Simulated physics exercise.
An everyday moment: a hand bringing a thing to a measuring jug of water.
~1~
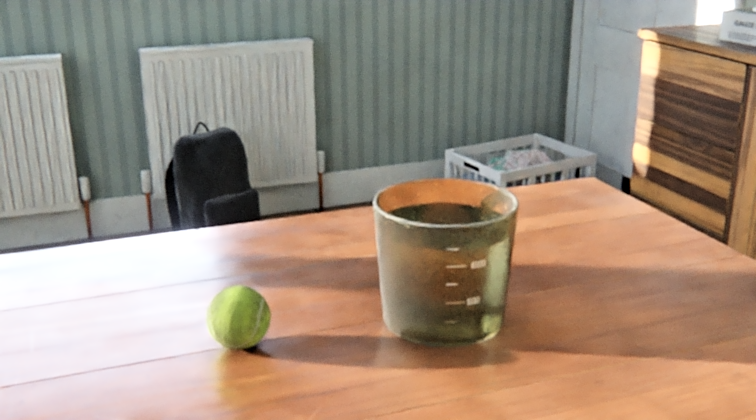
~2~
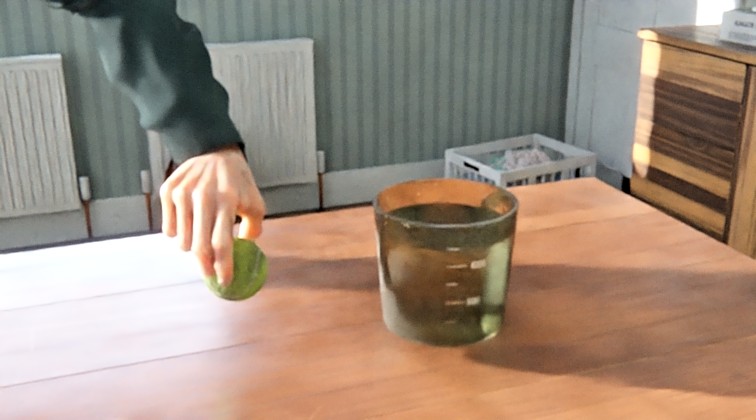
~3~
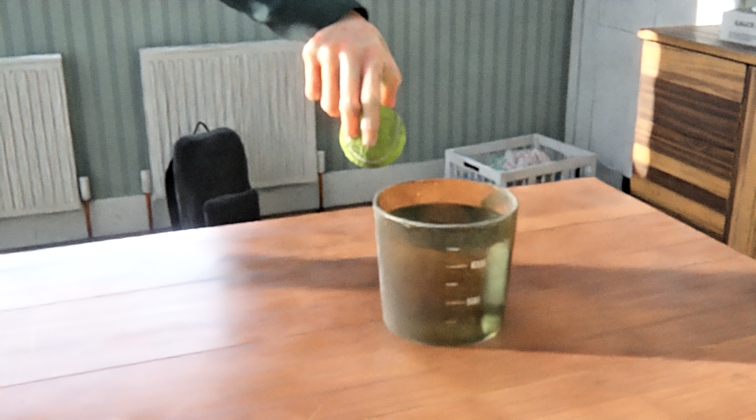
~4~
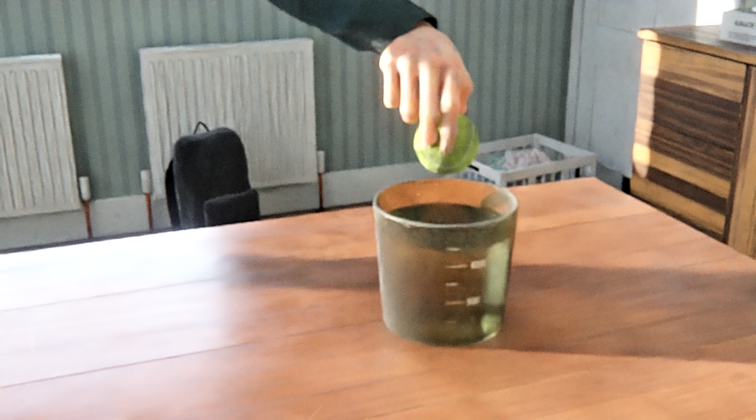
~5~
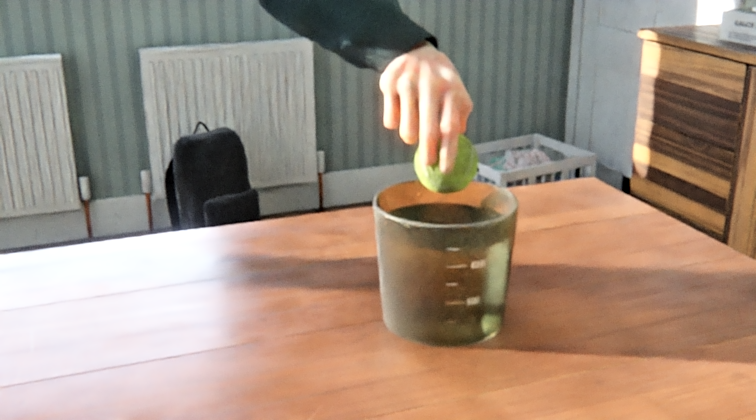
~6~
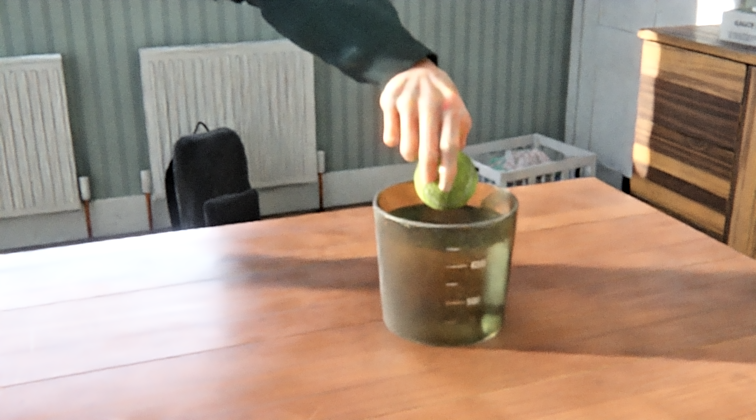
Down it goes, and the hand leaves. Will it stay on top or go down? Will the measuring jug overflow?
In the water it bobs on top. The measuring jug keeps it all in.
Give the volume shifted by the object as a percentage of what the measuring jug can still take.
Some 10 per cent.
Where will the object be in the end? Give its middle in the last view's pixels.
Around (445, 218).
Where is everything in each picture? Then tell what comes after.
In the first picture, the tennis ball lies on the top at (238, 317); measuring jug (445, 258) about three quarters full.
In the second picture, a hand picks up the tennis ball at (235, 269); measuring jug about three quarters full, surface at (445, 225).
In the third picture, the tennis ball is carried over at (373, 136); measuring jug (445, 258) about three quarters full.
In the fourth picture, the tennis ball is above the measuring jug at (447, 142); measuring jug about three quarters full, surface at (445, 225).
In the fifth picture, the tennis ball comes down at (446, 162); measuring jug (445, 258) about three quarters full.
In the sixth picture, the tennis ball is just over the surface at (446, 179); measuring jug about three quarters full, surface at (445, 225).
A moment on, the tennis ball enters the water; the measuring jug is about three quarters full.
Further on, the tennis ball comes up again; the measuring jug is about three quarters full.
When it is over, the tennis ball is afloat; the measuring jug is about three quarters full; none went over.
